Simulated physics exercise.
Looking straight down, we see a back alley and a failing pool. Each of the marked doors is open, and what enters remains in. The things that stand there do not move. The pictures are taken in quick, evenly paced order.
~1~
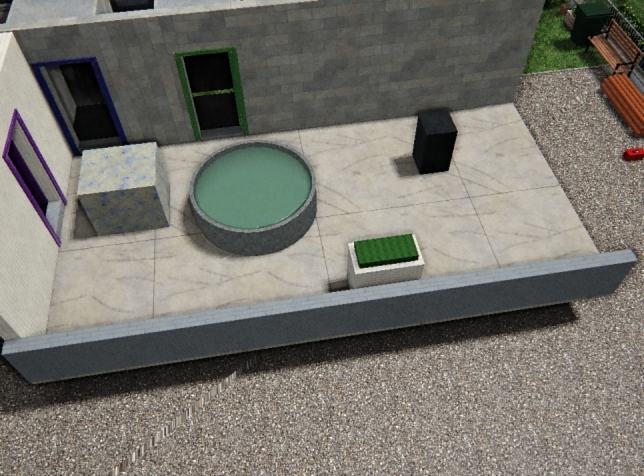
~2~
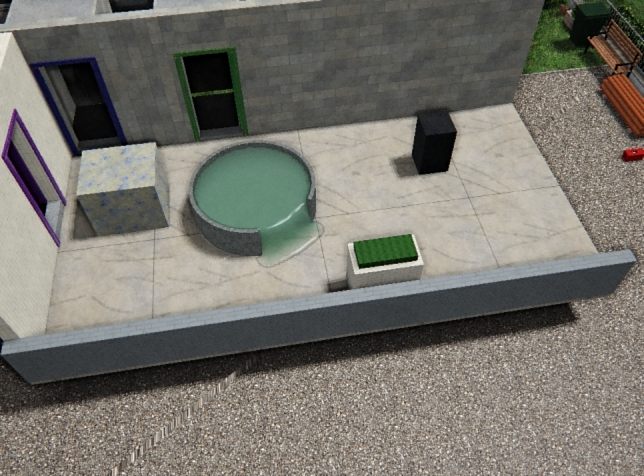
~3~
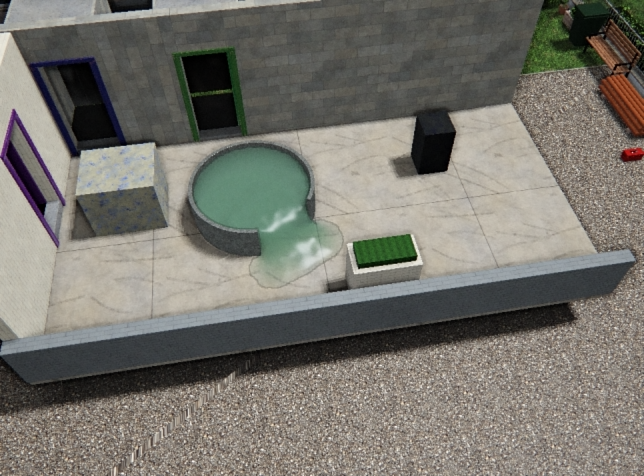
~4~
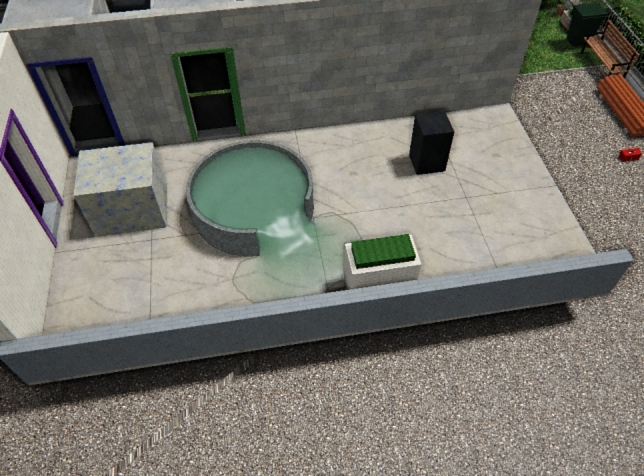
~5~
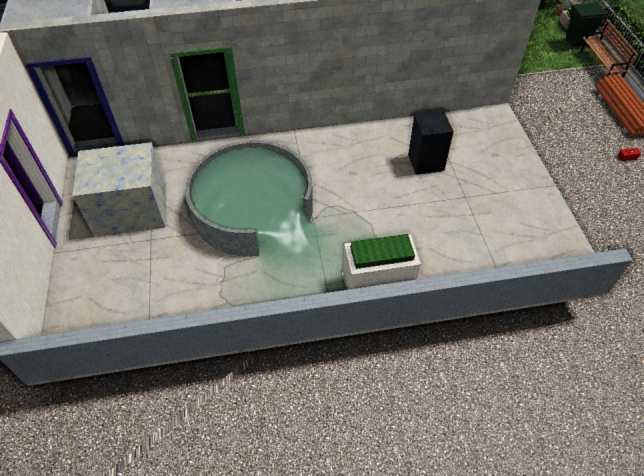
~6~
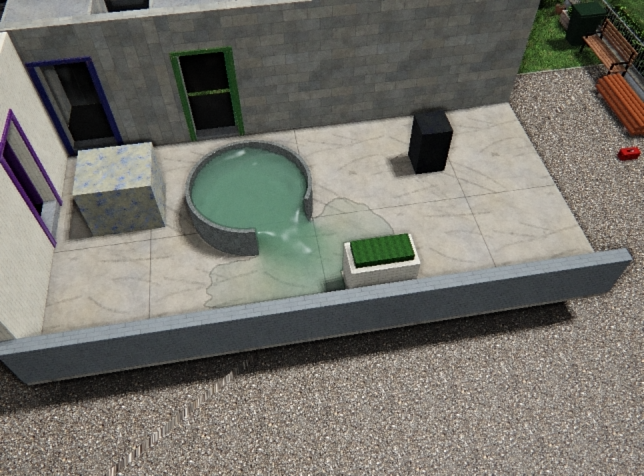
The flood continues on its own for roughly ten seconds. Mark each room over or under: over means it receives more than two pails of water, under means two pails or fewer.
Purple door - under; green door - under; blue door - under.
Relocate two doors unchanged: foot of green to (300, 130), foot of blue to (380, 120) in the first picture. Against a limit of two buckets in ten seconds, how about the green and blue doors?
Result, per door: Green remains within bounds; blue remains within bounds.
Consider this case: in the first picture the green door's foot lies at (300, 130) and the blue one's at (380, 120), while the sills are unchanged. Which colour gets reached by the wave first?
The purple door gets wet first.
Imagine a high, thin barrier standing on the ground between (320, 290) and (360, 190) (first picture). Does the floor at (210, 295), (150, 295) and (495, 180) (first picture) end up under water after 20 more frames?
The first is inundated, the second inundated and the third still bare.
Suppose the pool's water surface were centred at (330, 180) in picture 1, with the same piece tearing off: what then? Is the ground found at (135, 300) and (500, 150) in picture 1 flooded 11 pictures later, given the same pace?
In the order asked: Unreached, then unreached.
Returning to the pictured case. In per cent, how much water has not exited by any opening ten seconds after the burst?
66 in a hundred.
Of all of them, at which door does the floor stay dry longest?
It would be the one in green.
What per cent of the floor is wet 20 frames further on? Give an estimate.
That should be about 55 %.
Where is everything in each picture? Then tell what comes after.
The first frame shows still water in the round tank at (253, 186).
In the second frame, water pours out at (290, 237) and has run to (265, 263).
In the third frame, the front is at (266, 283), out from the gap at (289, 237).
In the fourth frame, water pours out at (288, 237) and has run to a hidden place.
In the fifth frame, the front is at a hidden place, out from the gap at (287, 237).
In the sixth frame, water pours out at (287, 236) and has run to a hidden place.
A moment on, water covers 15 % of the floor; the purple door not reached, the green door not reached, the blue door not reached.
Next, water covers 30 % of the floor; the purple door not reached, the green door not reached, the blue door not reached.
Then, water covers 55 % of the floor; the purple door not reached, the green door not reached, the blue door not reached.
Later, water covers 65 % of the floor; the purple door wet at the sill, nothing in, the green door not reached, the blue door wet at the sill, nothing in.
In the end, water covers 80 % of the floor; the purple door wet at the sill, nothing in, the green door wet at the sill, nothing in, the blue door wet at the sill, nothing in.
